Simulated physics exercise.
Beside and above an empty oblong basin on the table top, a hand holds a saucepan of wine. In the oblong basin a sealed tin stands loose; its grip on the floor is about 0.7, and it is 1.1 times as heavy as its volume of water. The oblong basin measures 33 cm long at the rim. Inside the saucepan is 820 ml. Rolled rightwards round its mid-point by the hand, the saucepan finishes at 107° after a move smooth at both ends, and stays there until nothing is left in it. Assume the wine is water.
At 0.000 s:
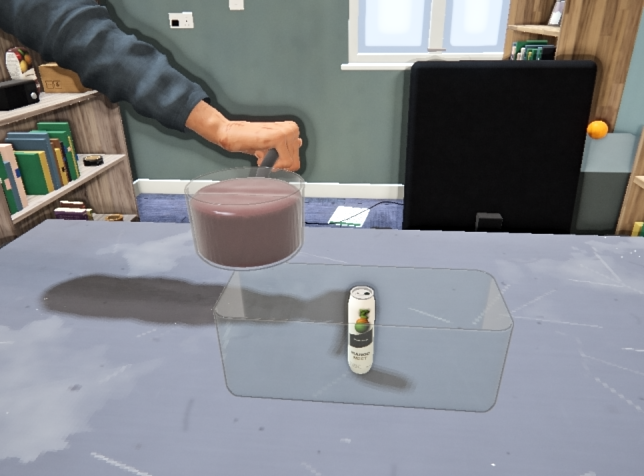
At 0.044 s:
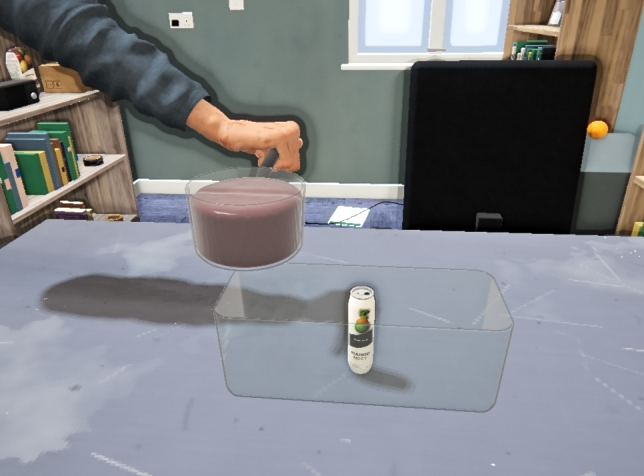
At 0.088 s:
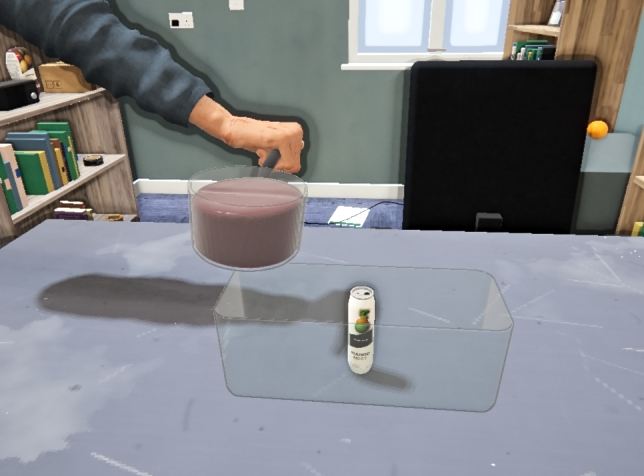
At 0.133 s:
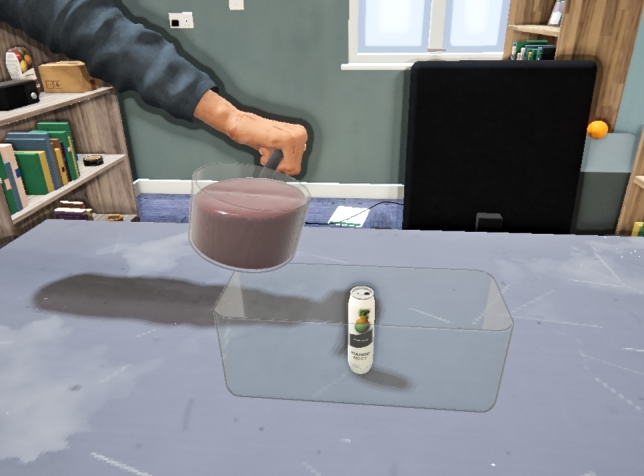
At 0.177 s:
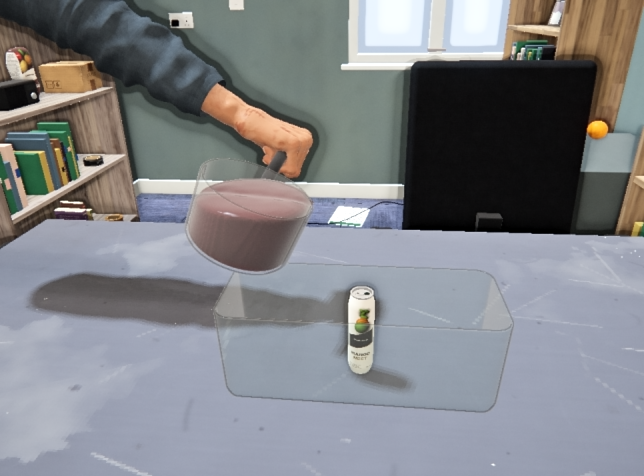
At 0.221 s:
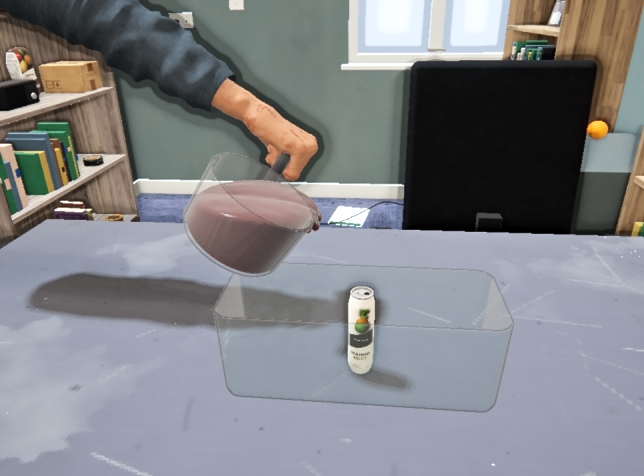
At first, a hand holds a clear round container of dark pinkish liquid almost level above and beside an empty clear oblong basin on a table, with a tin standing by it. The hand then tilts the container rightwards, gradually at first, then more steeply, until a little liquid passes its right edge.
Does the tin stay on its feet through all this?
It capsizes.
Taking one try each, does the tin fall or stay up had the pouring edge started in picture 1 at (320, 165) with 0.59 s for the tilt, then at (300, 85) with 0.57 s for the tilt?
First it tips over; then it tips over.
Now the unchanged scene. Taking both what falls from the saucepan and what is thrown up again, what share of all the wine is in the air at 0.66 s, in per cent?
Around 3 per cent of the liquid is in flight.
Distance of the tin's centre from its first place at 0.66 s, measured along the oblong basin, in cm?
Around 2 centimetres.
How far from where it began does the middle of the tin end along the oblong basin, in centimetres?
The tin's middle ends up about 8.5 cm along the basin.
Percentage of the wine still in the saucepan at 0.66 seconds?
6 per cent or thereabouts.
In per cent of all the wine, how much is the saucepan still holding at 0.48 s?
Portion remaining: Approx. 28 per cent.
After 0.48 s the tilt is 100° and 29 per cent is still to pour; the tin stands where it began.
After 0.66 s the tilt is 107° and 6 per cent is still to pour; the tin leans 8°.
After 0.86 s the tilt is 107° and 0 per cent is still to pour; the tin leans 50°.
After 1.07 s the tilt is 107° and 0 per cent is still to pour; the tin lies on its side.
In the end the tin lies on its side.
